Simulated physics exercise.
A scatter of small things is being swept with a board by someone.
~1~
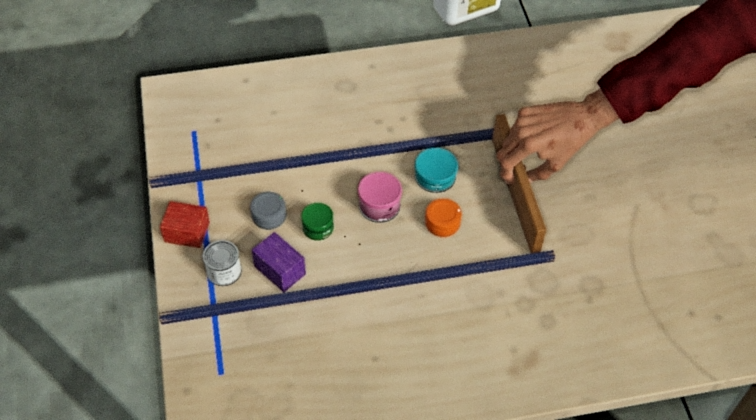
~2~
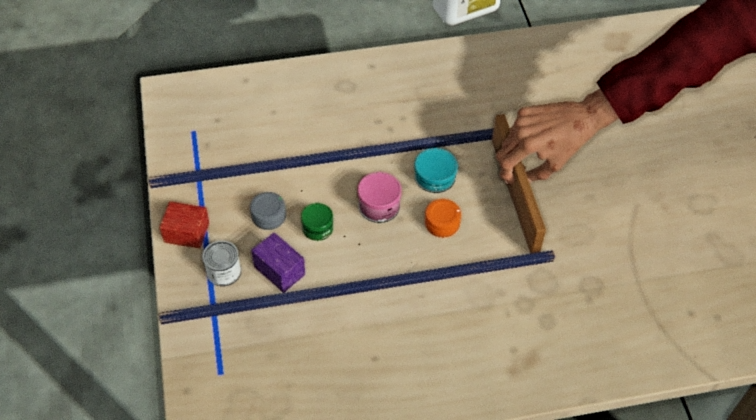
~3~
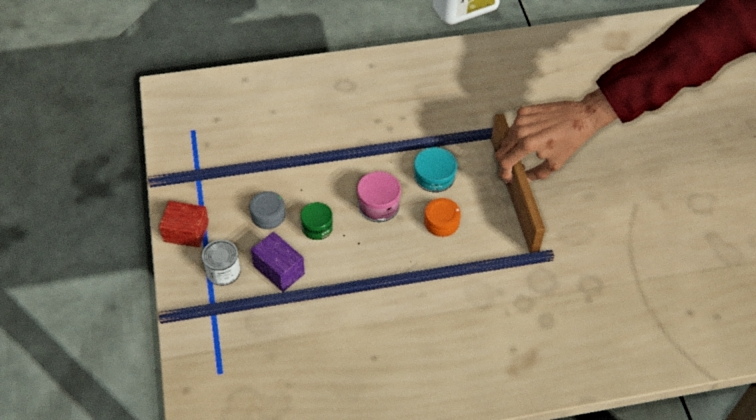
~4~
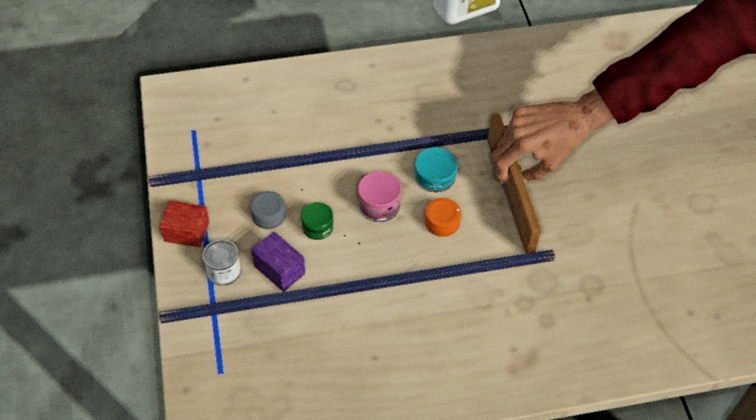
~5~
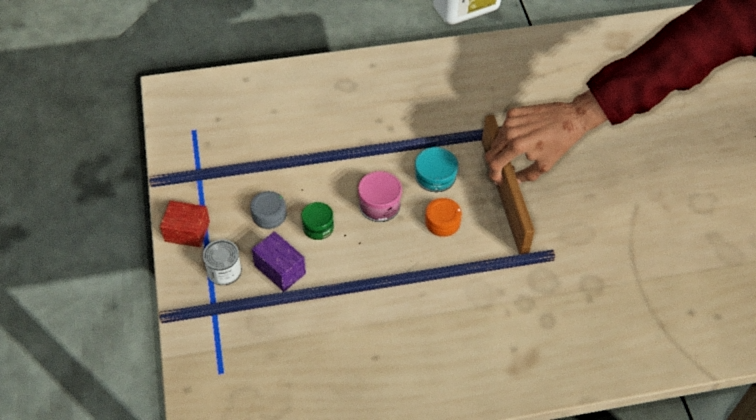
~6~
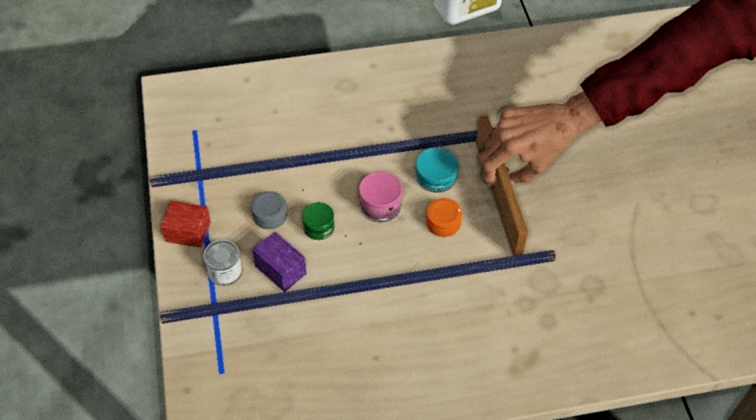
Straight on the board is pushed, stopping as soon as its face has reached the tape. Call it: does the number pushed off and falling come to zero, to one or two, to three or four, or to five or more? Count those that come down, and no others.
It comes to three or four.
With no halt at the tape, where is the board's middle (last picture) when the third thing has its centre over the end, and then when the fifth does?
(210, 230), later (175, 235).
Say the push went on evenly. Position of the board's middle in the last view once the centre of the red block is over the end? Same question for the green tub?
I reckon its middle sits around (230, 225) and then around (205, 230).
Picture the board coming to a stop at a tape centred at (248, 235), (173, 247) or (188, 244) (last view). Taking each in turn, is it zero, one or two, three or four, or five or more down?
So, one after another, I'd give zero; more than four; 3 or 4.
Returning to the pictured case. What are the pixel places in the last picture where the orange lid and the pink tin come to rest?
They end up close to (191, 264) and (183, 228).
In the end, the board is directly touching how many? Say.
The count comes out at 4.
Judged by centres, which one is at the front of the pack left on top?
Green tub.
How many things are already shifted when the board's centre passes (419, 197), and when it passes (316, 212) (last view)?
Counts: 3 and 6.
A little later, none off yet; red block at rest near (186, 224); white tin at rest near (223, 263); grey lid at rest near (269, 210).
Next, none off yet; red block shifted a little near (174, 232); white tin shifted about its own width near (199, 273); grey lid shifted well along near (199, 210).
When it is over, the number that fall off is three or four; down, grey lid, white tin and red block.
